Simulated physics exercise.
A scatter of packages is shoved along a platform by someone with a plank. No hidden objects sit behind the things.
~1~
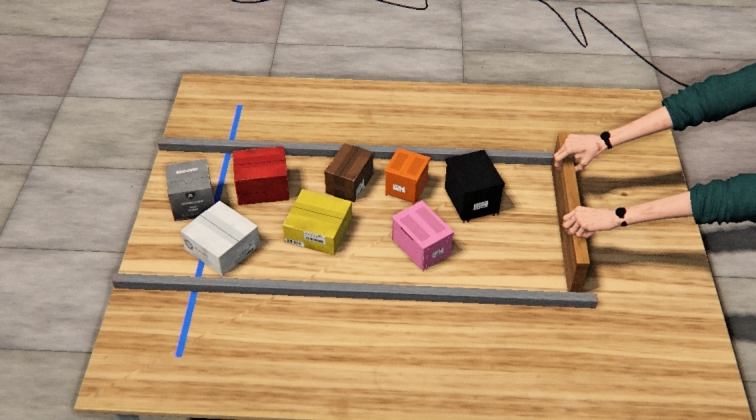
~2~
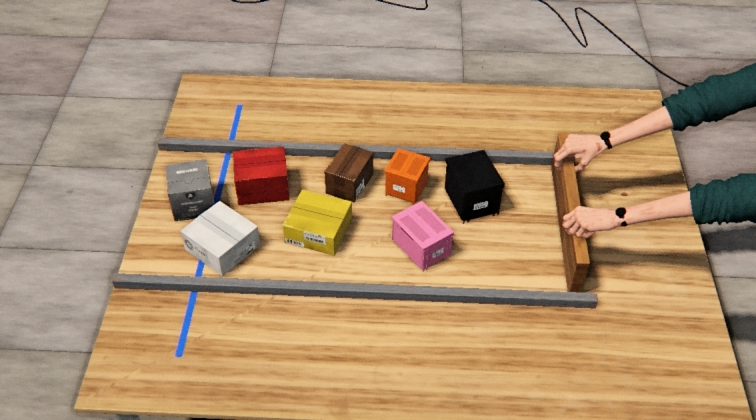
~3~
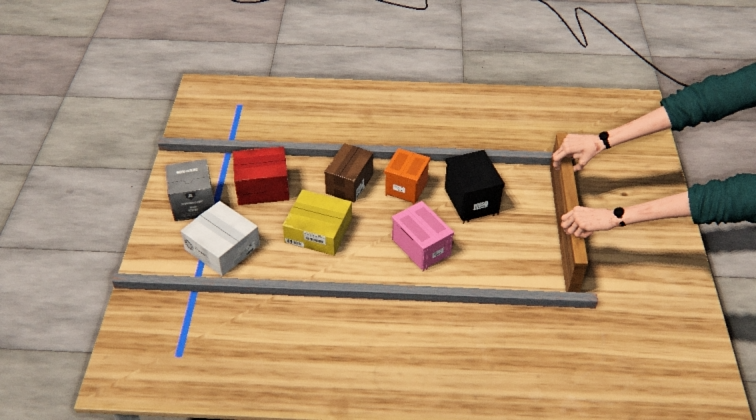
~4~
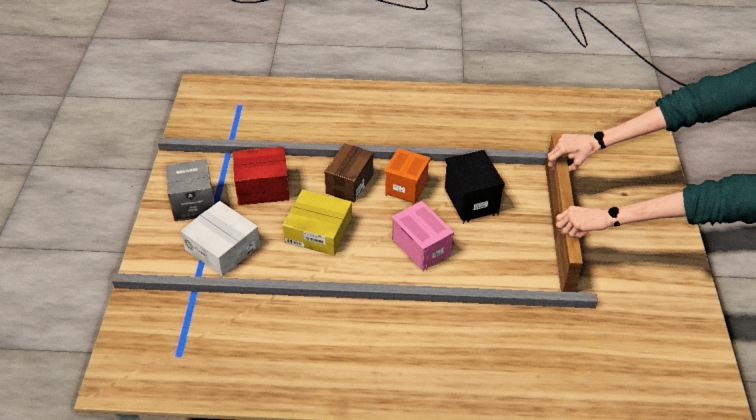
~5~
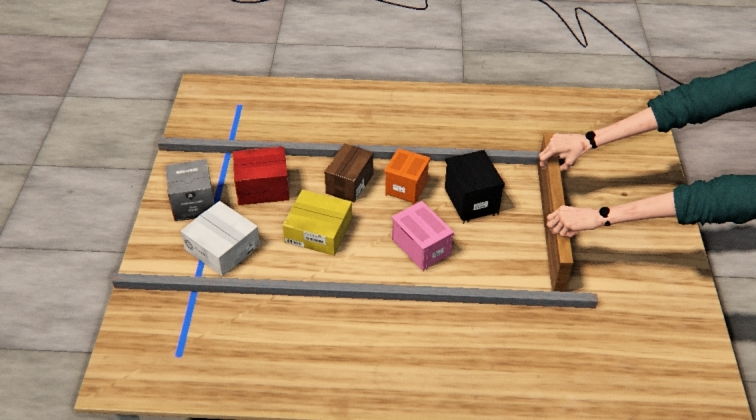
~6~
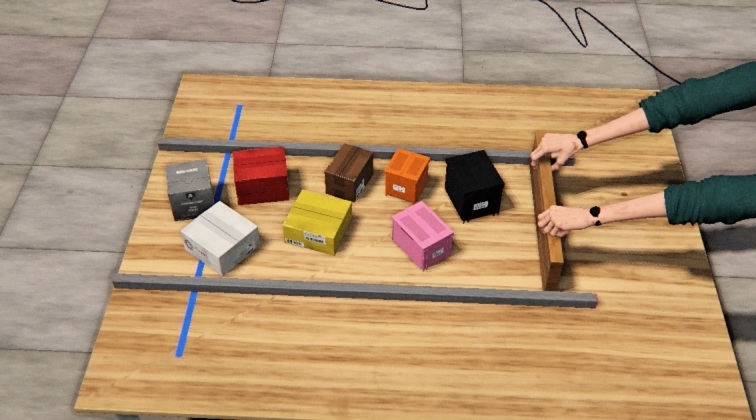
The footage shows two hands holding a wooden plank upright at the right of a table with eight colored boxes between gray rails; the plank stays still at first, then slides slightly left while the boxes remain in place.
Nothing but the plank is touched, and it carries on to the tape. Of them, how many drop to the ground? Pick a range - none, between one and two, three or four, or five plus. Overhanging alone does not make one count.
Range: Three or four.
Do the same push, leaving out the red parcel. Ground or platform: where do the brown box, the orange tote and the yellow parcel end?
As for the brown box, it ends up below; the orange tote keeps its place; the yellow parcel keeps its place.
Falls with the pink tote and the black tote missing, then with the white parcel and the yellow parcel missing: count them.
That gives 3 for the first pair taken away and 3 for the second.
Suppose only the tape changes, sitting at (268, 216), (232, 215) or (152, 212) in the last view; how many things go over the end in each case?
The counts: 2, 4 and 8.
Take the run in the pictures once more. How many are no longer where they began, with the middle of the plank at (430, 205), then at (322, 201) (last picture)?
The first number is 4, the next one 8.
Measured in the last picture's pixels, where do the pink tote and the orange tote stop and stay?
Going in order: First (189, 218), then (162, 168).
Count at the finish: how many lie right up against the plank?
The number is 2.
Soon after, none off yet; grey box at rest near (191, 190); white parcel at rest near (221, 238); red parcel at rest near (261, 176).
By the end, the number that fall off is three or four; fallen, brown box, red parcel, white parcel and grey box.
